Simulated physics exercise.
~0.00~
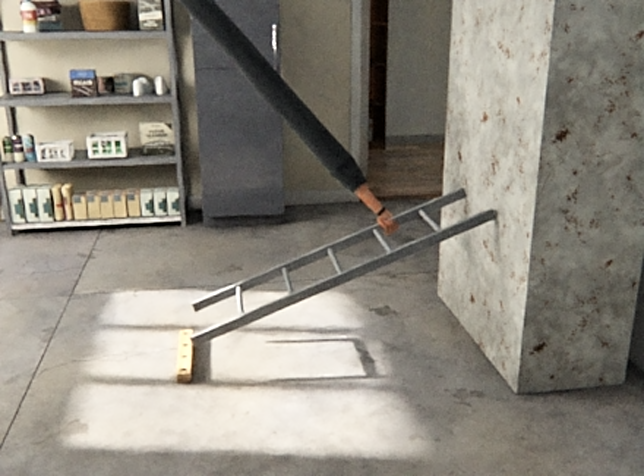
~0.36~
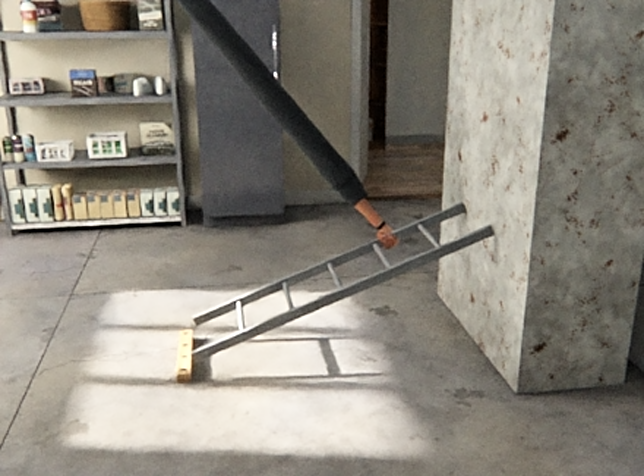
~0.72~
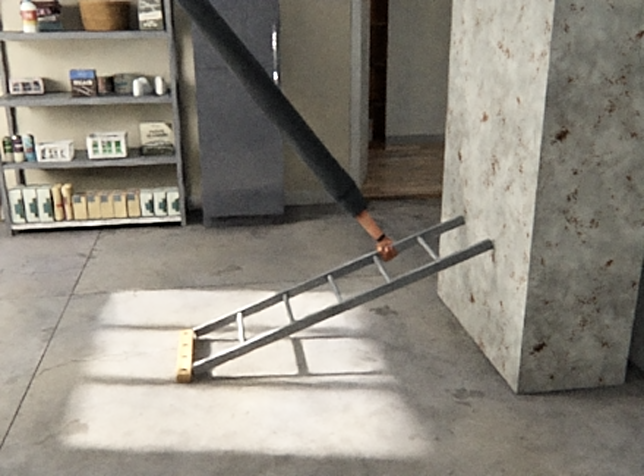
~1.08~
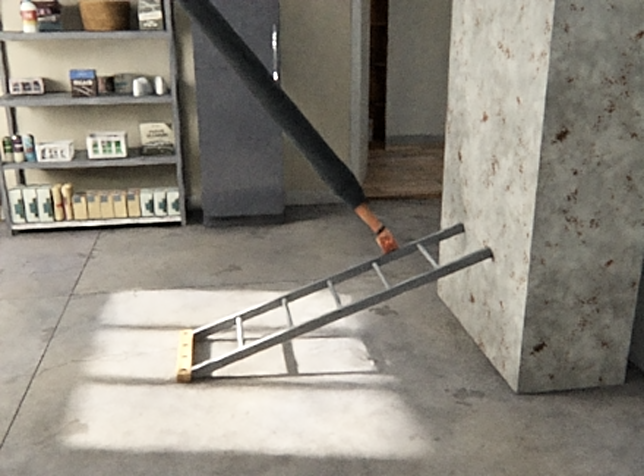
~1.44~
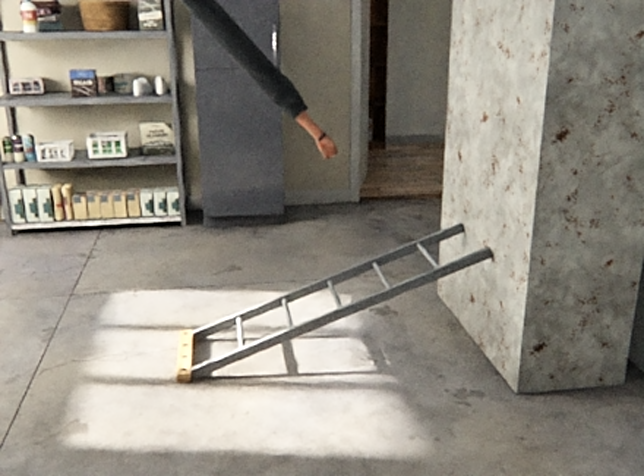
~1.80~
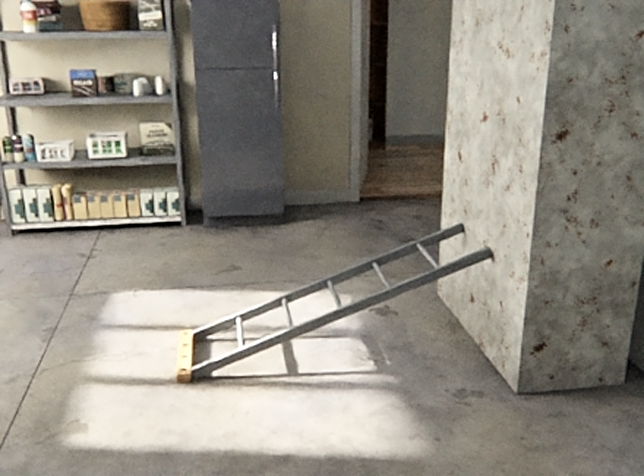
Grey rack lowering at a slant against a speckled pillar, its foot by a floor batten, staying put after a hand lets go.
